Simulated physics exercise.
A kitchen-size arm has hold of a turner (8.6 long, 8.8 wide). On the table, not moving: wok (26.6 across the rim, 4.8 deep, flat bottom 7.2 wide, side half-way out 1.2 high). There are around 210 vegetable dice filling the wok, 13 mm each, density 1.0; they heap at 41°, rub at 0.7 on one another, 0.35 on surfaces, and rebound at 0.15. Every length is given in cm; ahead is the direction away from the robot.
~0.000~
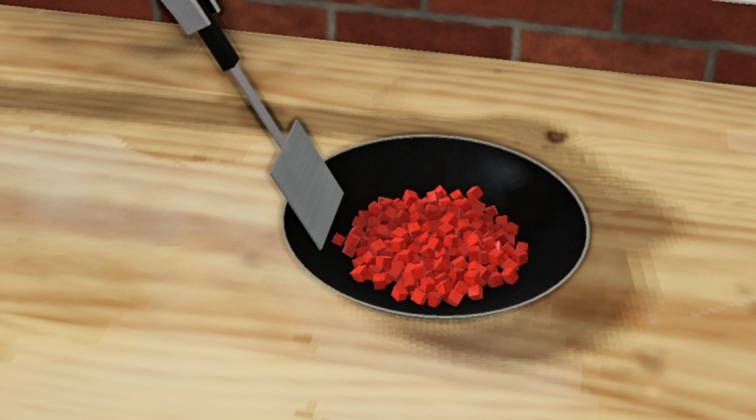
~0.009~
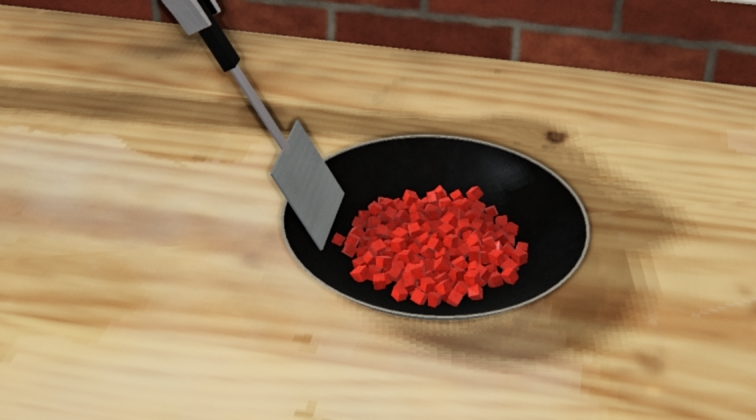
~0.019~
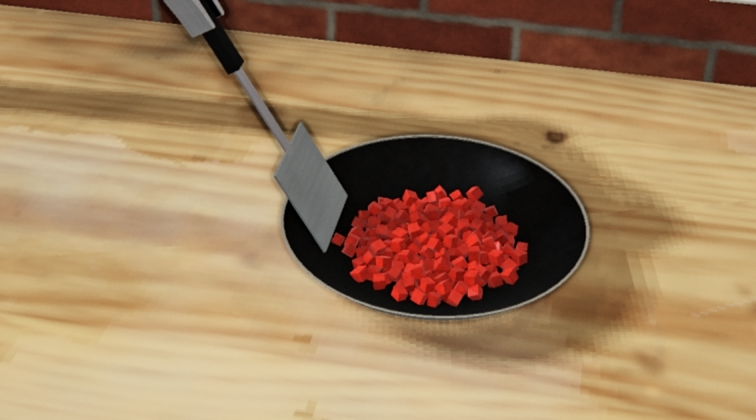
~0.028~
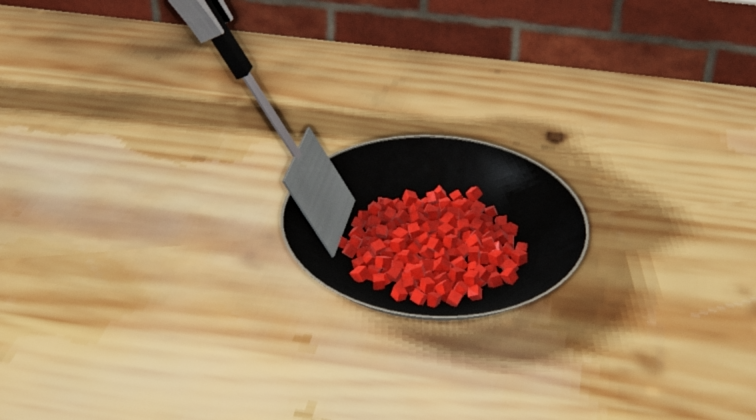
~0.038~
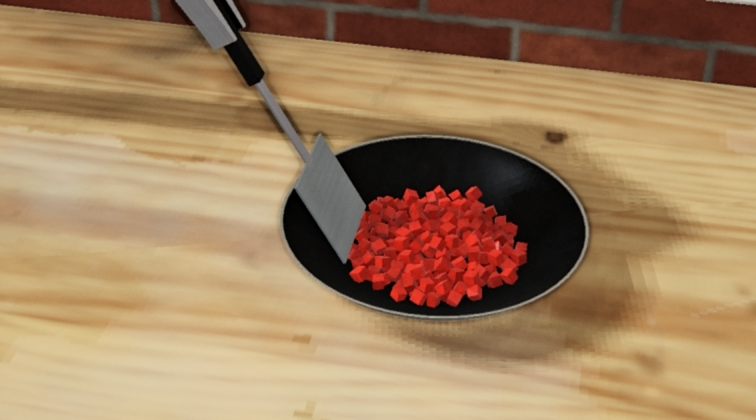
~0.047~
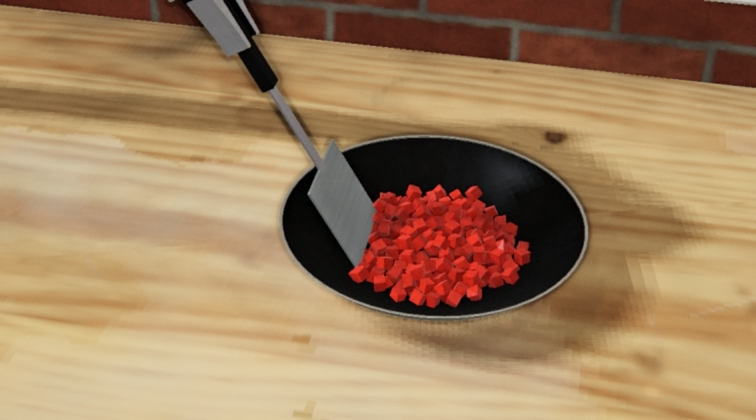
On a wooden table, a robot arm slides a turner rightward against red cubes in a black wok.
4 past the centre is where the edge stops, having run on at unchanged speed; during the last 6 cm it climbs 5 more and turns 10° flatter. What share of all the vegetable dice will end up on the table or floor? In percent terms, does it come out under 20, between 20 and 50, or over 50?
It comes out between 20 and 50 %.
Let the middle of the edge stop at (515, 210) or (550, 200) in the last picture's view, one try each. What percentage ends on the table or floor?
Estimates, in order: 40 % and 55 %.
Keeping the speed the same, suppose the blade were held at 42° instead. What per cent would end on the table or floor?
In that case, around 30 percent would end up on the table or floor.
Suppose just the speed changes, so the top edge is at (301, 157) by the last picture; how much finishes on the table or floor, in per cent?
0 %.
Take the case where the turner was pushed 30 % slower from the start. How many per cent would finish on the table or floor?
Roughly 5 per cent, I'd say.
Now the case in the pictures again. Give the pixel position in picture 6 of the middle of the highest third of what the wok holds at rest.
Roughly (525, 244).
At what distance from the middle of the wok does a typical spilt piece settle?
Distance, approx.: 32 cm.
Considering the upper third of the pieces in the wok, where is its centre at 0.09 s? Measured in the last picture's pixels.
The middle sits at approx. (486, 236).
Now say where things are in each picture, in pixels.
In the first picture, the turner top edge at (284, 145), sloping 60°; upper third of the load around (435, 239), from x 340 to 520, top at y 195; 208 in the wok.
In the second picture, the turner top edge at (284, 146), sloping 60°; upper third of the load around (435, 239), from x 340 to 520, top at y 195.
In the third picture, the turner top edge at (288, 148), sloping 60°; upper third of the load around (434, 239), from x 340 to 520, top at y 195.
In the fourth picture, the turner top edge at (296, 153), sloping 60°; upper third of the load around (434, 238), from x 340 to 520, top at y 195.
In the fifth picture, the turner top edge at (308, 160), sloping 60°; upper third of the load around (432, 238), from x 355 to 520, top at y 195.
In the sixth picture, the turner top edge at (321, 166), sloping 60°; upper third of the load around (433, 234), from x 360 to 520, top at y 195; 208 in the wok.
After 0.07 s, sloping 60°, highest piece 5 above the table; 208 in the wok.
After 0.09 s, sloping 57°, highest piece 8 above the table; 203 in the wok, 5 on the blade or in flight.
After 0.30 s, sloping 50°, highest piece 9 above the table; 148 in the wok, 46 on the table or floor, 14 on the blade or in flight.
After 1.35 s, sloping 50°, highest piece 6 above the table; 148 in the wok, 60 on the table or floor.
In the end, 148 in the wok, 60 on the table or floor. That is 29 % on the table or floor.
